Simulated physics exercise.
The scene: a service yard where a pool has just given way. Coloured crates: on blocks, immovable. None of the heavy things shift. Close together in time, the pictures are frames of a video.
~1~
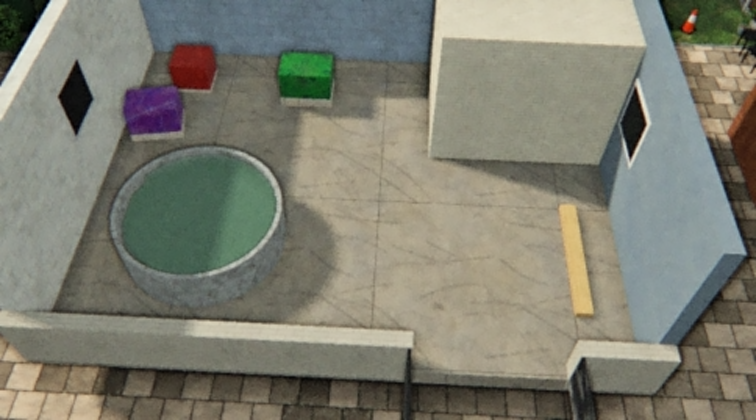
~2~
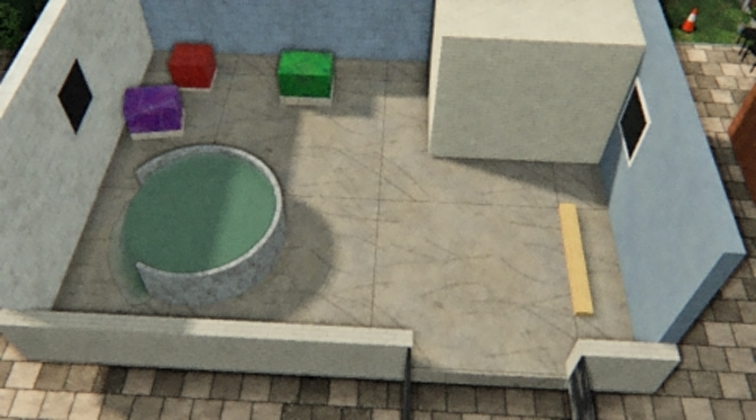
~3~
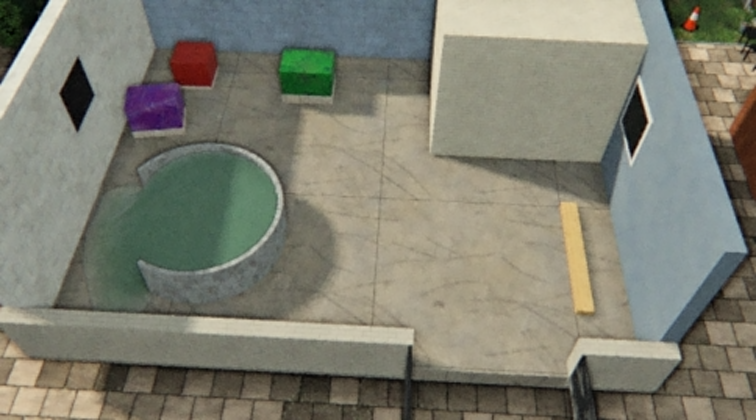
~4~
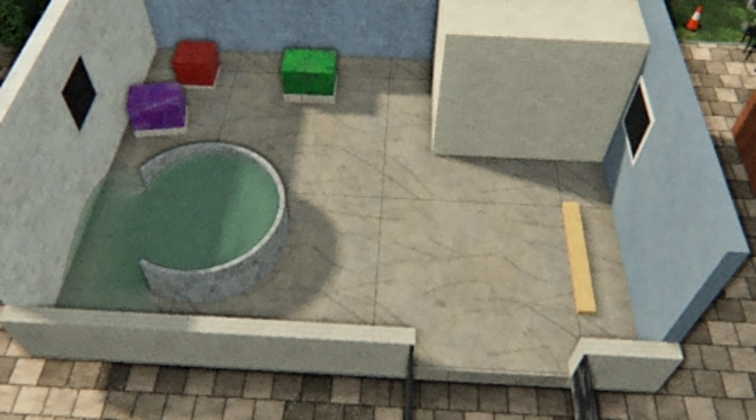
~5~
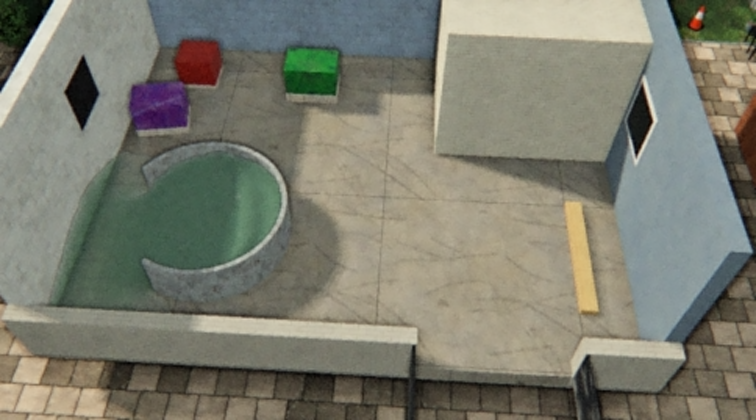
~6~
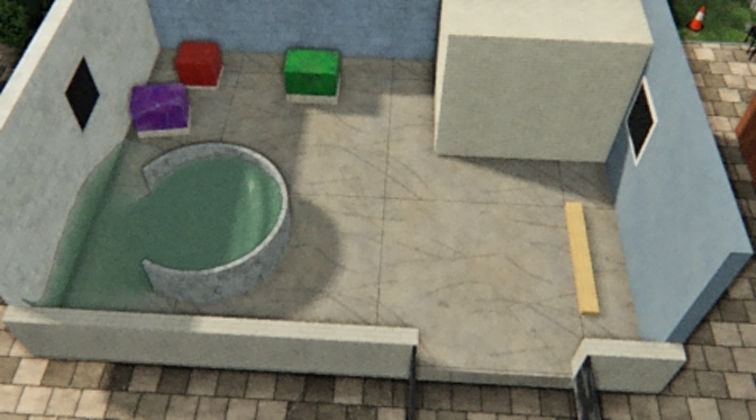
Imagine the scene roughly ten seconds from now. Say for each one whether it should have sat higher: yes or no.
Purple crate - yes; green crate - no; red crate - yes.
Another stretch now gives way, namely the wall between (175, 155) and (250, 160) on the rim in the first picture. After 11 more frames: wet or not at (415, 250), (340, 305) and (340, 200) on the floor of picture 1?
So it's nothing at the first, nothing at the second and nothing at the third.
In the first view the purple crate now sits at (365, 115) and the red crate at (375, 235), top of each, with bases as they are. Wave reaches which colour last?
Going by the pictures, it's the purple crate.
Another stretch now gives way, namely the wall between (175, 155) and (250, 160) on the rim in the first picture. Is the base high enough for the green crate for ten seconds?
Looking at the green crate, it is hit.
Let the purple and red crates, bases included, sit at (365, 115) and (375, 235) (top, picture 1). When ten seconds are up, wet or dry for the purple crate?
The purple one is not reached.
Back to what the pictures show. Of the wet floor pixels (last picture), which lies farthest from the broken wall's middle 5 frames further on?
My best guess is about (153, 70).
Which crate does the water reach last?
That's the green-painted one.
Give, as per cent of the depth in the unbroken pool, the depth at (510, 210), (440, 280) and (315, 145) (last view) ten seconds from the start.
Around 8, 14 and 6 percent, in that order.
A moment on, water covers 15 % of the floor; the purple crate water round its plinth, the green crate not reached, the red crate not reached.
Next, water covers 25 % of the floor; the purple crate water round its plinth, the green crate not reached, the red crate water round its plinth.
Then, water covers 65 % of the floor; the purple crate water round its plinth, the green crate water round its plinth, the red crate water round its plinth.
Later, water covers 95 % of the floor; the purple crate water round its plinth, the green crate water round its plinth, the red crate water round its plinth.
In the end, water covers 100 % of the floor; the purple crate was topped, the green crate stayed above the water, the red crate was topped.
